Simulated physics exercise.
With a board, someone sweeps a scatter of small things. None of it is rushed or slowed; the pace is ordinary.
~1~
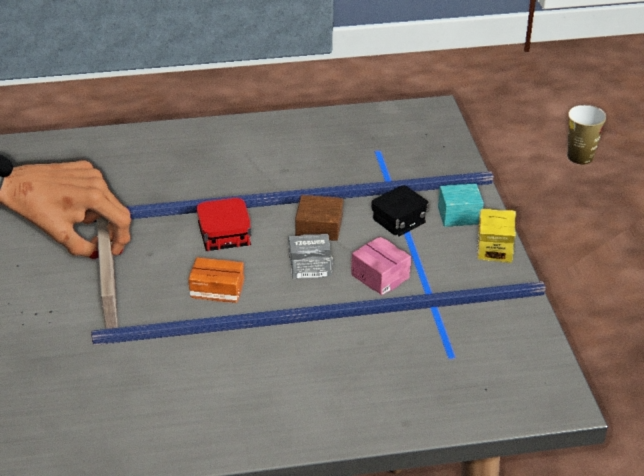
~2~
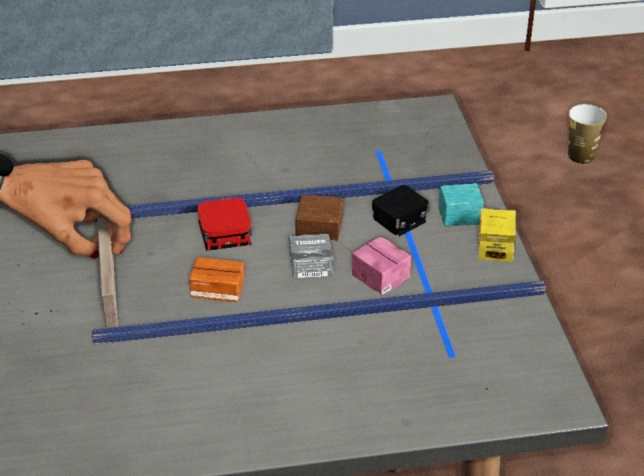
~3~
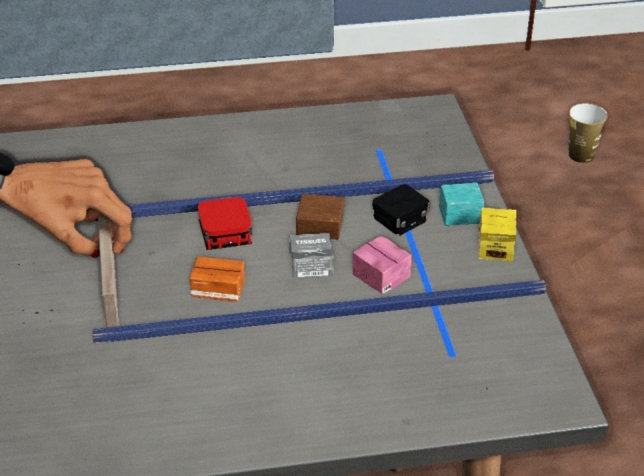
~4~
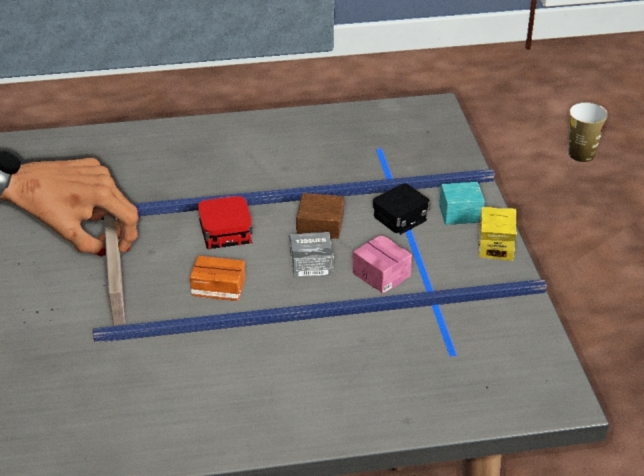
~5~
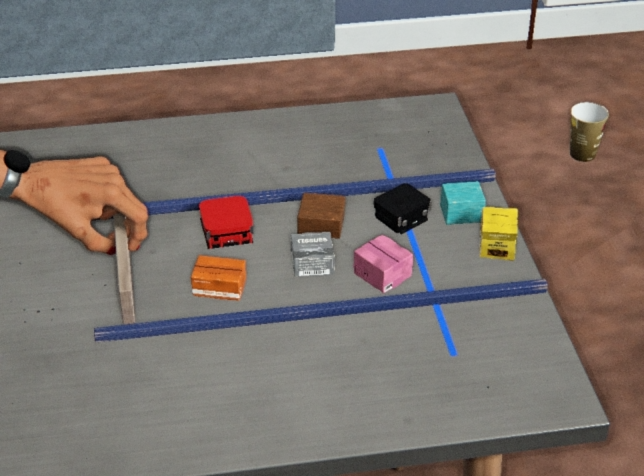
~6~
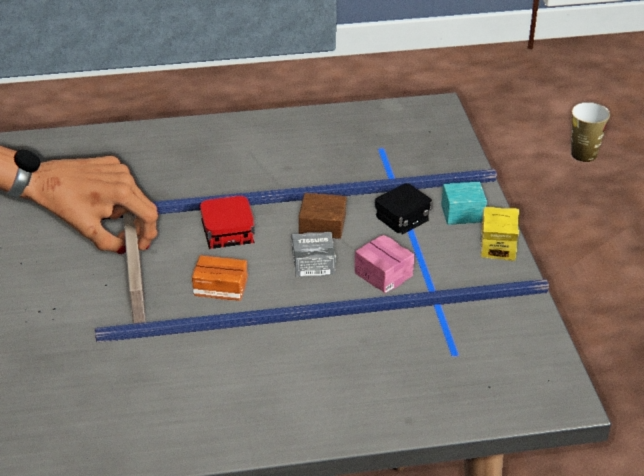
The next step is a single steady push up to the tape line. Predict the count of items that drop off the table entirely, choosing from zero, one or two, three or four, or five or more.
The count is one or two.
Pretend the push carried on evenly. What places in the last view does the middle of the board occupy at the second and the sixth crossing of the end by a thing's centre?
At (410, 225) for the second, at (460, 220) for the sixth.
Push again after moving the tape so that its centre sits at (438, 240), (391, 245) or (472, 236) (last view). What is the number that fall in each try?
Down on the floor: 3, 1 and 6.
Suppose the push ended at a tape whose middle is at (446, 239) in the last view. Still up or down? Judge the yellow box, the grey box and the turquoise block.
Well, the yellow box plunges, the grey box sits tight, and the turquoise block plunges.
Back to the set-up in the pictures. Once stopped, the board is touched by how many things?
All in all, 2.
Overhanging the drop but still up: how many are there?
1.
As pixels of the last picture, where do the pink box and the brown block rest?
Result: One at about (491, 262), the other at about (470, 199).
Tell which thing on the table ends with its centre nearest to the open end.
The yellow box winds up nearest.
A little later, none off yet; yellow box at rest near (500, 234); turquoise block at rest near (464, 203); black case at rest near (403, 210).
Next, none off yet; yellow box at rest near (500, 234); turquoise block at rest near (464, 203); black case moving near (414, 210).
Later still, none off yet; yellow box at rest near (500, 234); turquoise block shifted about its own width near (521, 199); black case shifted well along near (481, 207).
When it is over, the number that fall off is one or two; down, black case and turquoise block.
